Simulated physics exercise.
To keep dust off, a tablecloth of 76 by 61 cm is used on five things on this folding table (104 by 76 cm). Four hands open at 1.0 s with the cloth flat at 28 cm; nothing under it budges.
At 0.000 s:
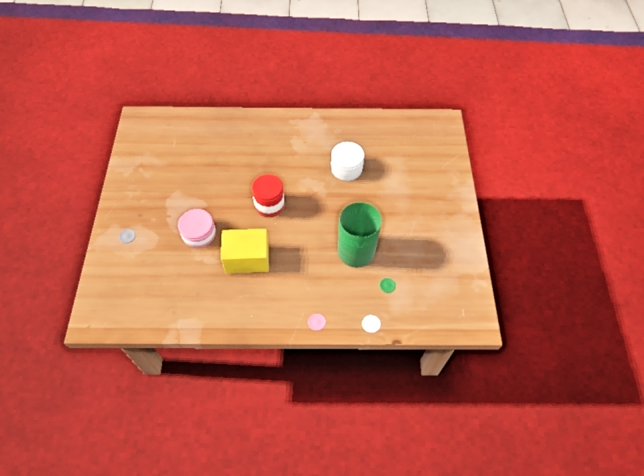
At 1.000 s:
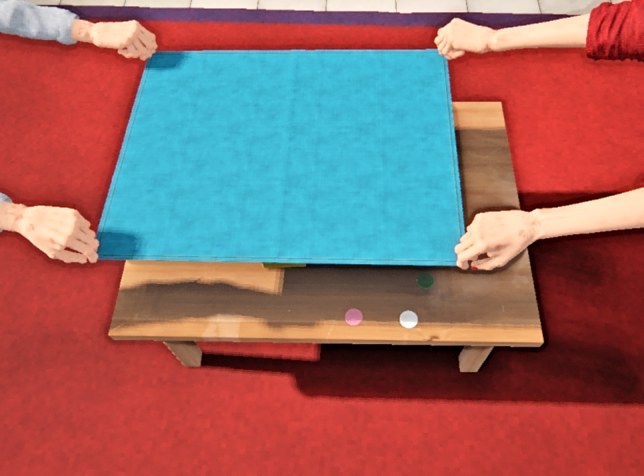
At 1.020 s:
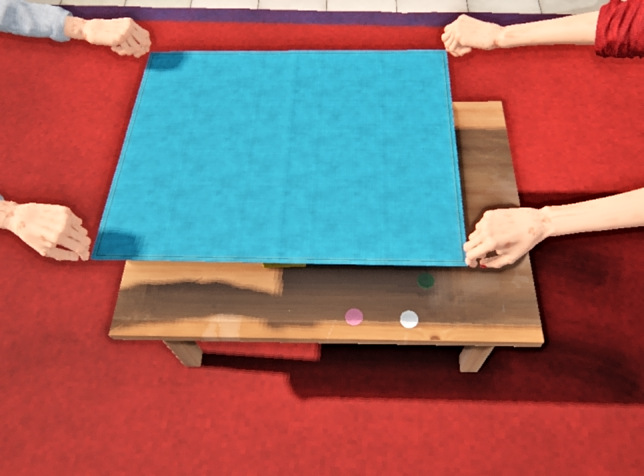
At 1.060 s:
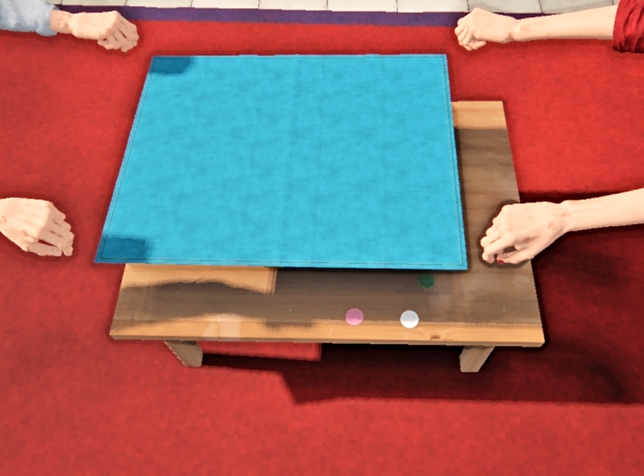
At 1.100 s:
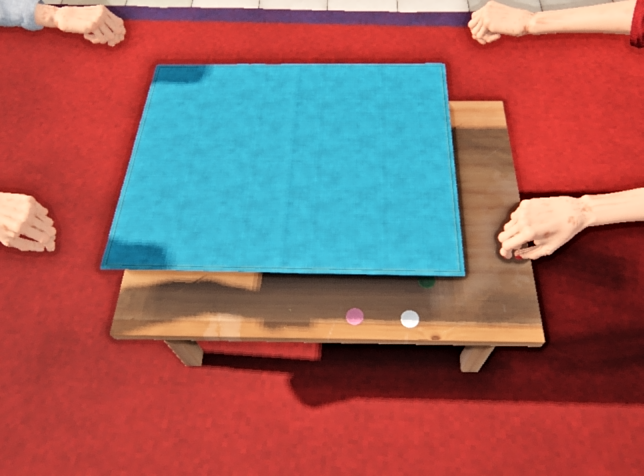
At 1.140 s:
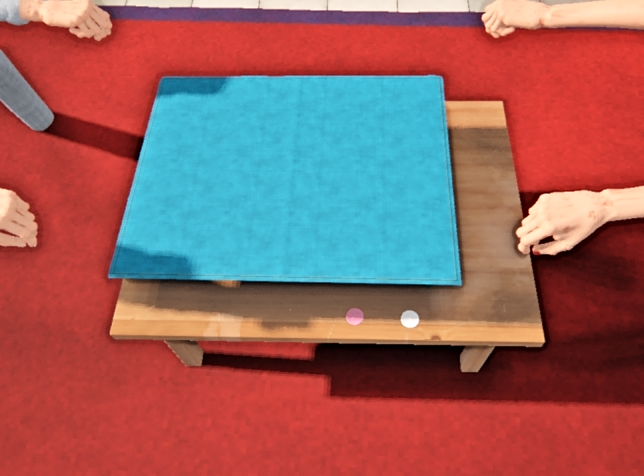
Four hands held a blue cloth flat by its corners above a wooden table with several small items on it, then let go and drew back as the cloth sank slightly, still spread flat.
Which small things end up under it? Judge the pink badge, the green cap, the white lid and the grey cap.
In order: The pink badge stays uncovered; the green cap stays uncovered; the white lid stays uncovered; the grey cap ends under the cloth.
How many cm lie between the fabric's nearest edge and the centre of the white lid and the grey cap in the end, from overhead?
Roughly 11 cm, 2 cm.
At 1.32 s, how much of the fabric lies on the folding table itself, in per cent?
Some 30 per cent.
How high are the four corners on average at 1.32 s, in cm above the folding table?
About 1 cm.
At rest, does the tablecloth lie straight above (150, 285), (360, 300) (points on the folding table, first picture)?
The first gets covered; the second still shows.
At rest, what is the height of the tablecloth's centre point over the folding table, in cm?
Some 10 cm up.
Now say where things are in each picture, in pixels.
The first frame shows shows, pink badge (317, 322); green cap (388, 285); white lid (371, 324); grey cap (127, 236); pink tin (195, 223), 5 cm tall; red tin (268, 186), 9 cm tall; white canister (348, 154), 6 cm tall; green cup (361, 219), 15 cm tall; yellow block (244, 244), 8 cm tall.
The second frame shows shows, tablecloth corners (90, 259) (150, 52) (446, 50) (468, 266); highest point 28 cm, lowest 28 cm.
The third frame shows shows, tablecloth corners (91, 259) (151, 52); highest point 28 cm, lowest 28 cm.
The fourth frame shows shows, tablecloth corners (95, 263) (153, 57); highest point 26 cm, lowest 26 cm.
The fifth frame shows shows, tablecloth corners (101, 269) (157, 65); highest point 23 cm, lowest 23 cm.
The sixth frame shows shows, tablecloth corners (109, 278) (162, 78) (442, 77) (461, 285); highest point 20 cm, lowest 19 cm.
At 1.3 s, 30 % of it is down, spanning 75 by 61 cm, above grey cap.
At 1.5 s, 35 % of it is down, spanning 75 by 61 cm, above grey cap.
At 1.7 s, 35 % of it is down, spanning 75 by 61 cm, above grey cap.
At 1.9 s, 35 % of it is down, spanning 75 by 61 cm, above grey cap.
At 2.7 s, 35 % of it is down, spanning 75 by 61 cm, above grey cap.
